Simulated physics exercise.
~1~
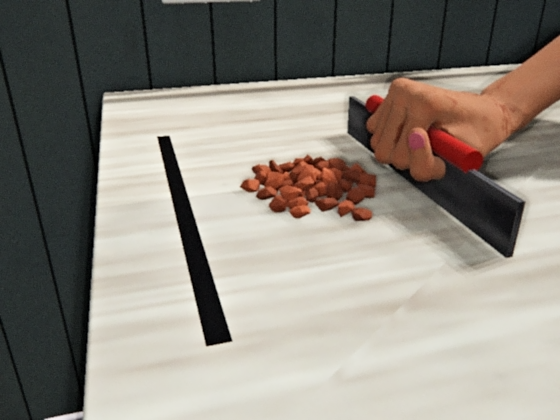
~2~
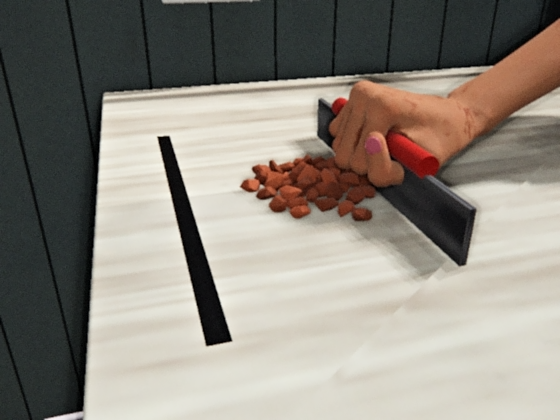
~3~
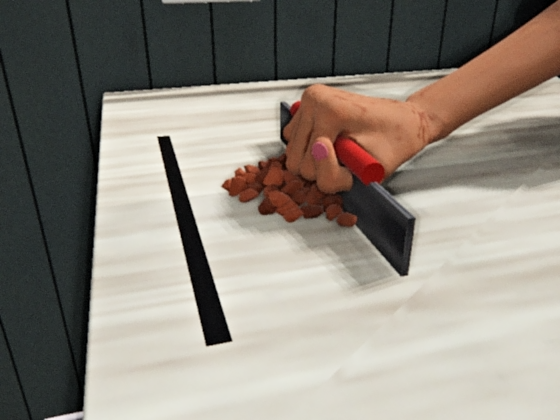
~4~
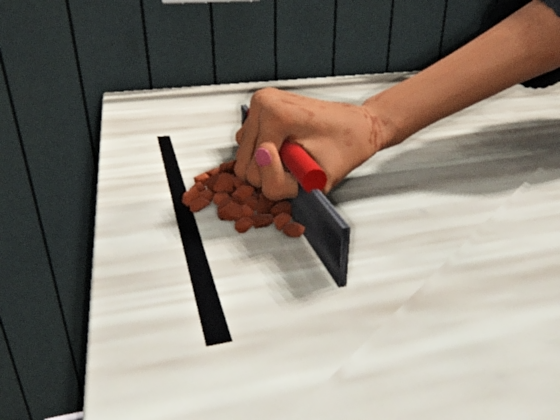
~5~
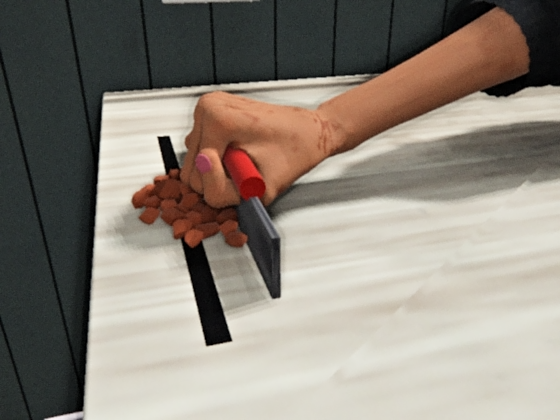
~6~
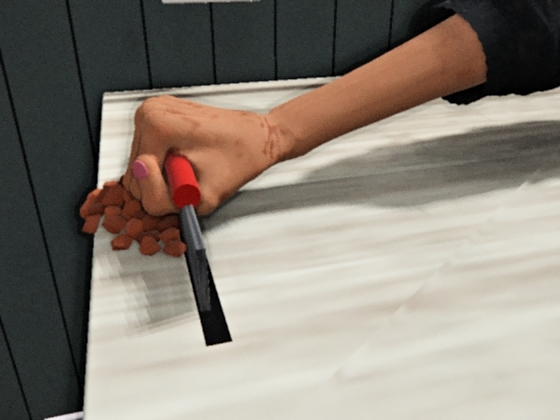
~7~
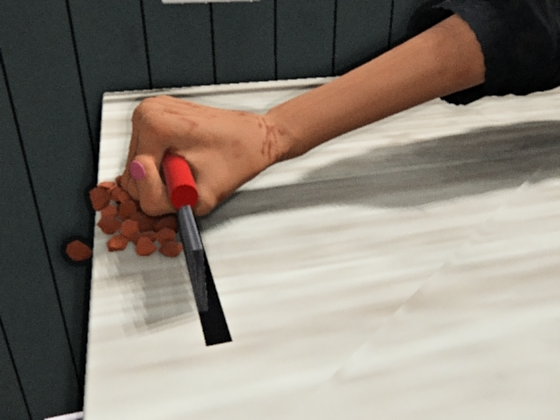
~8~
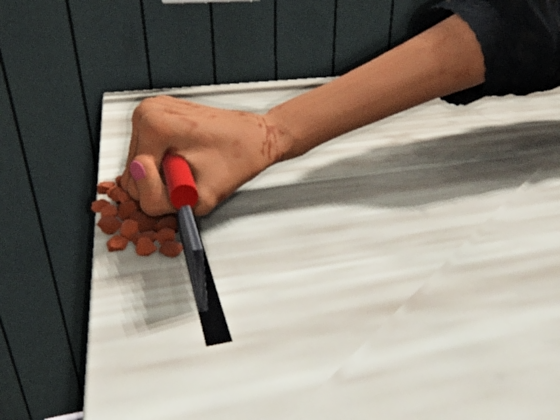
Hand with a red-handled scraper pushing reddish-brown nuggets left across a pale table, stopping at black tape as a few spill off.
